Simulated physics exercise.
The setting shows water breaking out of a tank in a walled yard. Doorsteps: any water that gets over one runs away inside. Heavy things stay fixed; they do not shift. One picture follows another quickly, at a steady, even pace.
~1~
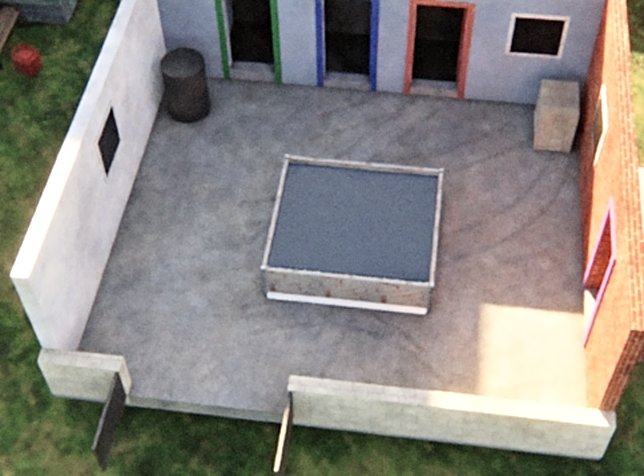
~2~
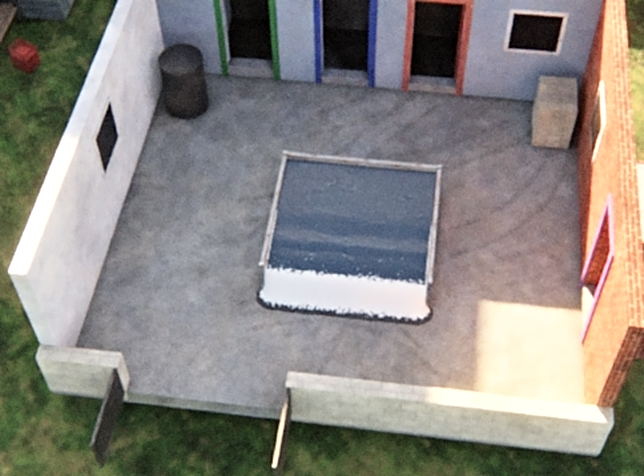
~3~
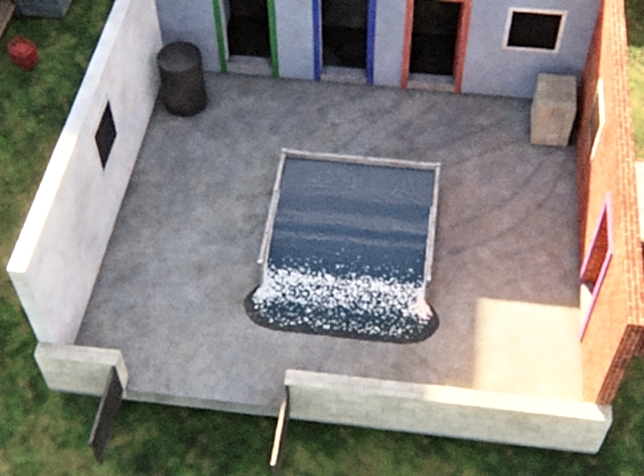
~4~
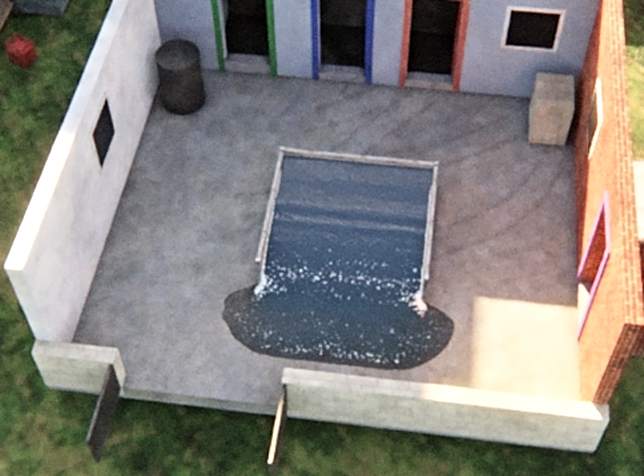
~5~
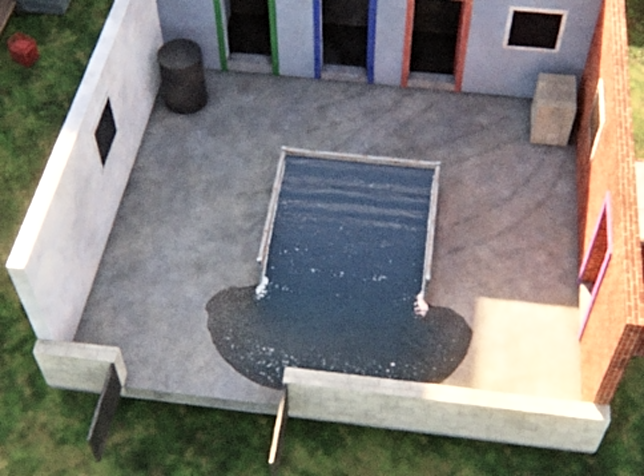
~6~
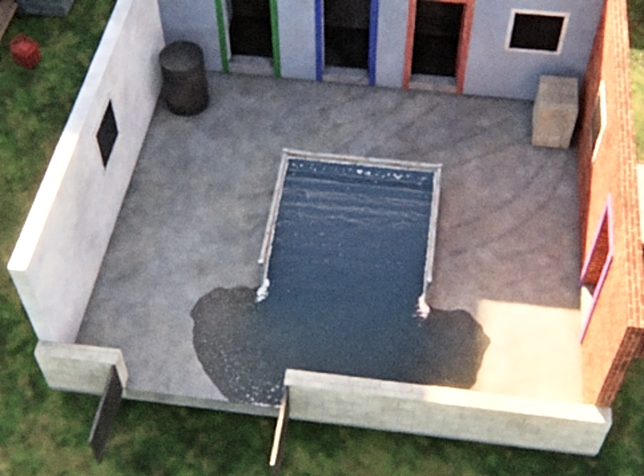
In a walled yard, water pours from the tank's near side and spreads across the paving.
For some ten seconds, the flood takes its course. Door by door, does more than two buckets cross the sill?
The blue door ends up within two buckets, the purple door ends up within two buckets, the red door ends up within two buckets, the green door ends up within two buckets.
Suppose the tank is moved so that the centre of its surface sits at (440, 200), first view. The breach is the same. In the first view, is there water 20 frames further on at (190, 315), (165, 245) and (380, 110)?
In order: Submerged, untouched, untouched.
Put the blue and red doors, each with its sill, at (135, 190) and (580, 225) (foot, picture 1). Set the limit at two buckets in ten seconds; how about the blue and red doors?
I'd say blue falls short, while red falls short.
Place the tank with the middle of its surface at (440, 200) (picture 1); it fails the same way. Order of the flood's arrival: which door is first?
The purple-painted one, I reckon.
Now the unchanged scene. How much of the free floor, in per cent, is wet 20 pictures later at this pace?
It should be close to 35 %.
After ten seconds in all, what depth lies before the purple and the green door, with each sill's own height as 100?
Approx. 20 % then 10 %.
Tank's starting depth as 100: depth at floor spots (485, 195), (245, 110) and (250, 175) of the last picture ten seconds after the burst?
I'd say close to 8, 10 and 6 percent.
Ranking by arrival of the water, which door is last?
Answer - the one in green.
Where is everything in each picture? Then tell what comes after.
The first frame shows still water in the tank at (356, 221).
In the second frame, water pours out at (345, 289) and has run to (260, 294).
In the third frame, the front is at (430, 328), out from the gap at (344, 288).
In the fourth frame, water pours out at (341, 287) and has run to (438, 348).
In the fifth frame, the front is at (445, 372), out from the gap at (343, 287).
In the sixth frame, water pours out at (344, 290) and has run to a hidden place.
A moment on, water covers 20 % of the floor; the blue door not reached, the purple door not reached, the red door not reached, the green door not reached.
Next, water covers 25 % of the floor; the blue door not reached, the purple door not reached, the red door not reached, the green door not reached.
Then, water covers 35 % of the floor; the blue door not reached, the purple door wet at the sill, nothing in, the red door not reached, the green door not reached.
Later, water covers 65 % of the floor; the blue door not reached, the purple door wet at the sill, nothing in, the red door wet at the sill, nothing in, the green door not reached.
In the end, water covers 95 % of the floor; the blue door wet at the sill, nothing in, the purple door wet at the sill, nothing in, the red door wet at the sill, nothing in, the green door wet at the sill, nothing in.
